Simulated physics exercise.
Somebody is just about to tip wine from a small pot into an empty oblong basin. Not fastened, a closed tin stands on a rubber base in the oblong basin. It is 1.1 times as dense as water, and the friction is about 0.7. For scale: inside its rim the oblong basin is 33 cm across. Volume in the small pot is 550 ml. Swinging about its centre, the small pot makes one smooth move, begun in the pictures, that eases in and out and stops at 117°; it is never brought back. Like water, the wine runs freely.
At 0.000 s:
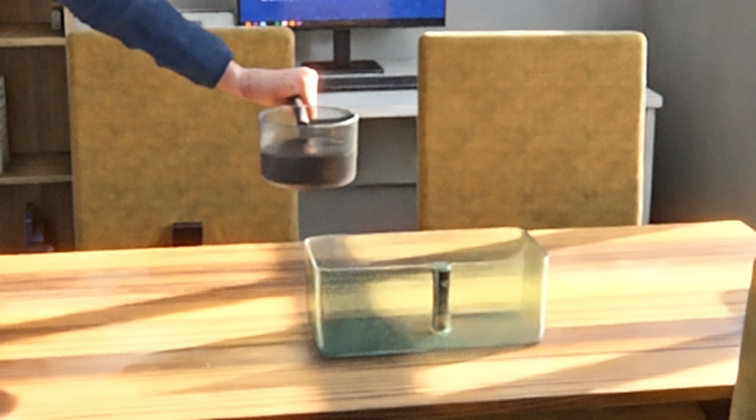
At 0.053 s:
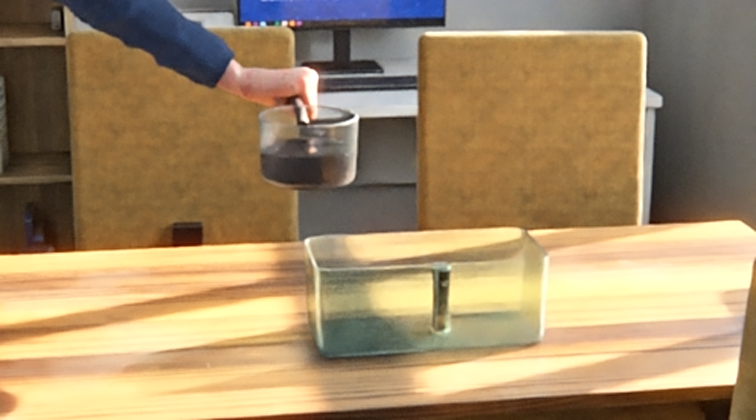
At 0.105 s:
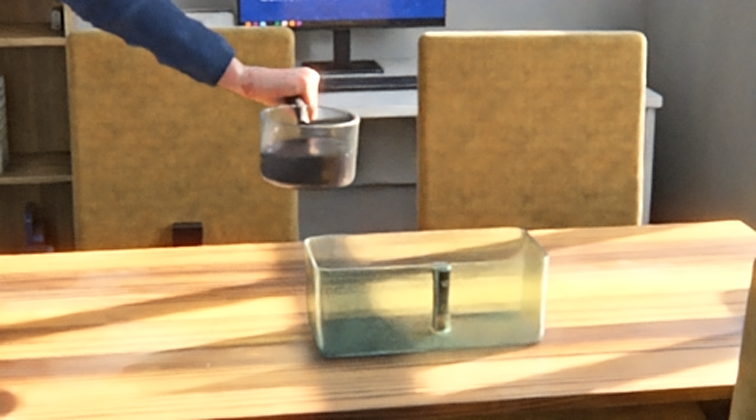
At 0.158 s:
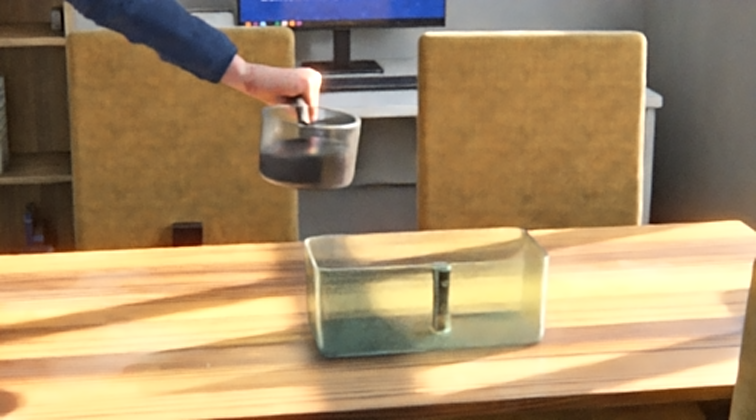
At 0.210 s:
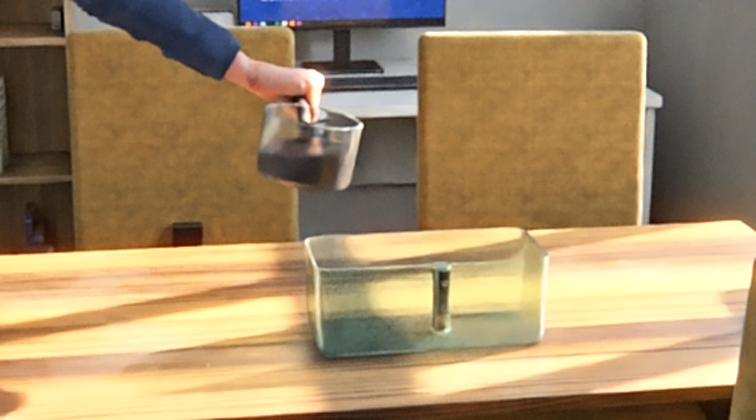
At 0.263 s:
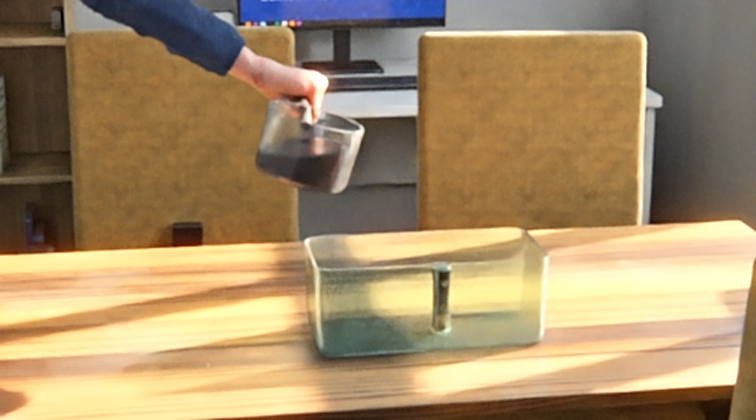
At the start, a hand holds a small clear pot of dark wine nearly level above a wooden table, where an open oblong basin stands with a tin inside. The hand then slowly tilts the pot, its right side dipping slightly, while the wine stays inside and the basin remains still.
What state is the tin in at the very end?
It will stay erect.
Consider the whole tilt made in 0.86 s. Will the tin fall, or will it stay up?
With that tilt, the tin stays on its base.
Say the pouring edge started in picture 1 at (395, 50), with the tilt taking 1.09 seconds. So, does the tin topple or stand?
It tumbles.
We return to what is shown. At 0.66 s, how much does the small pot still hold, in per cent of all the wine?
Roughly 72 per cent.
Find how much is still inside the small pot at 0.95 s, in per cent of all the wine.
Around 12 in a hundred.
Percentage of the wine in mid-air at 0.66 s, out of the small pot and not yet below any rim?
At that moment, about 28 percent.
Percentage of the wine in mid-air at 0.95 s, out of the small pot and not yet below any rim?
Close to 16 %.
By 0.66 s the tilt is 78° and 71 per cent is still to pour; the tin stands where it began.
By 0.95 s the tilt is 112° and 11 per cent is still to pour; the tin stands where it began.
By 1.26 s the tilt is 117° and 0 per cent is still to pour; the tin stands where it began.
By 1.59 s the tilt is 117° and 0 per cent is still to pour; the tin stands where it began.
At rest the tin stands where it began.
